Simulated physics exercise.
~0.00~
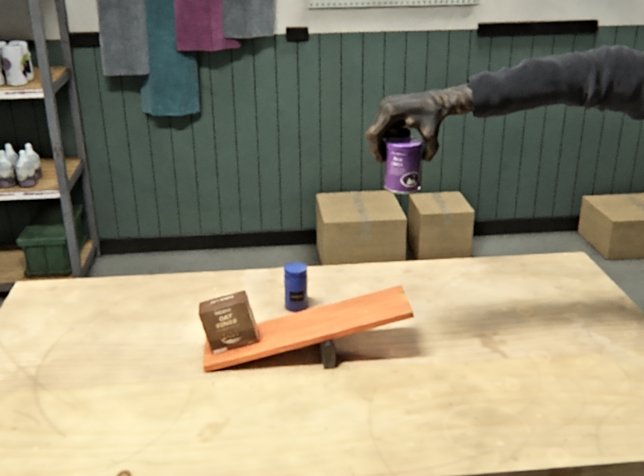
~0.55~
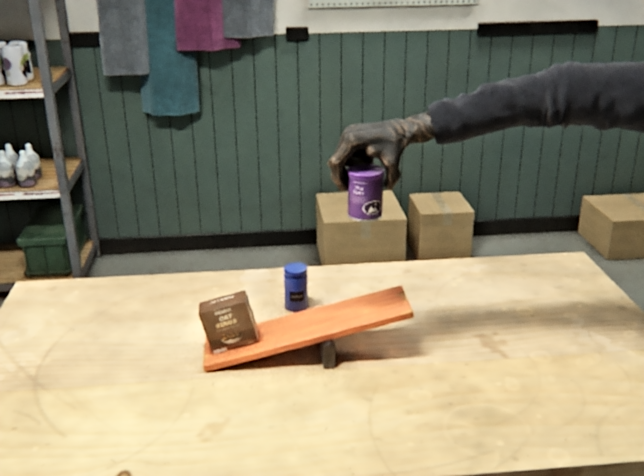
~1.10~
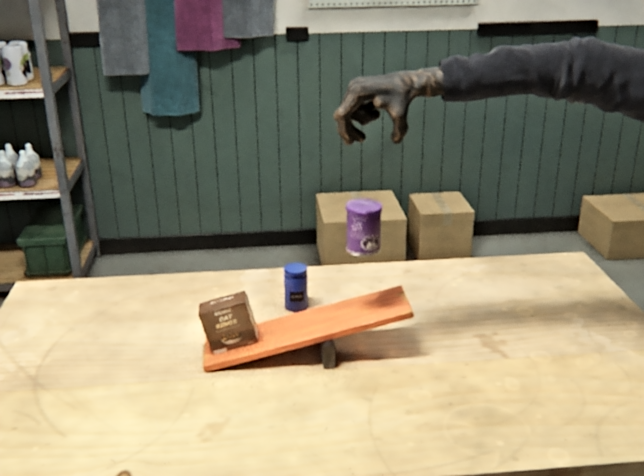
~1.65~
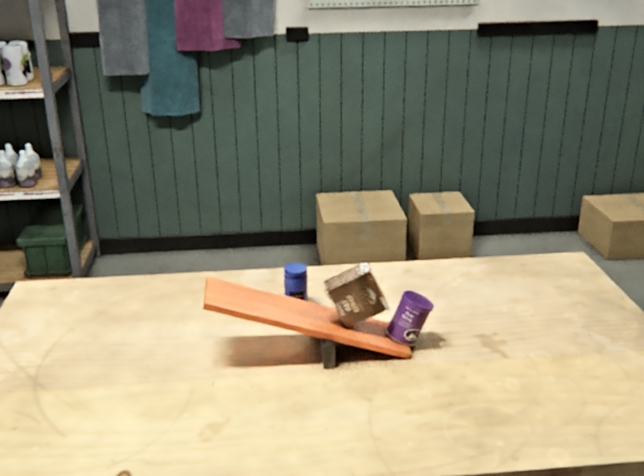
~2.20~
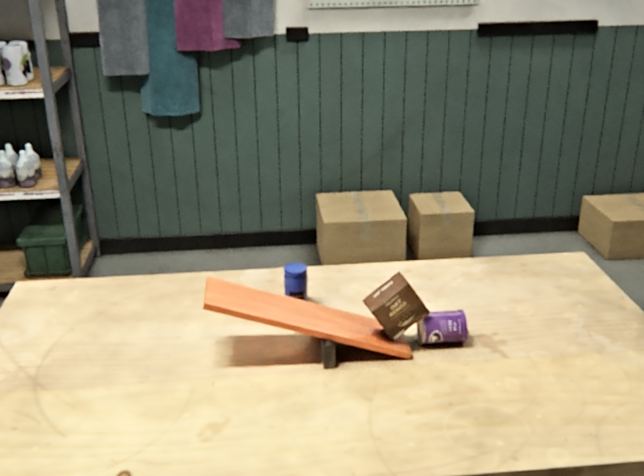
A gloved hand drops a purple tin, tipping the orange plank and tumbling the brown packet right.
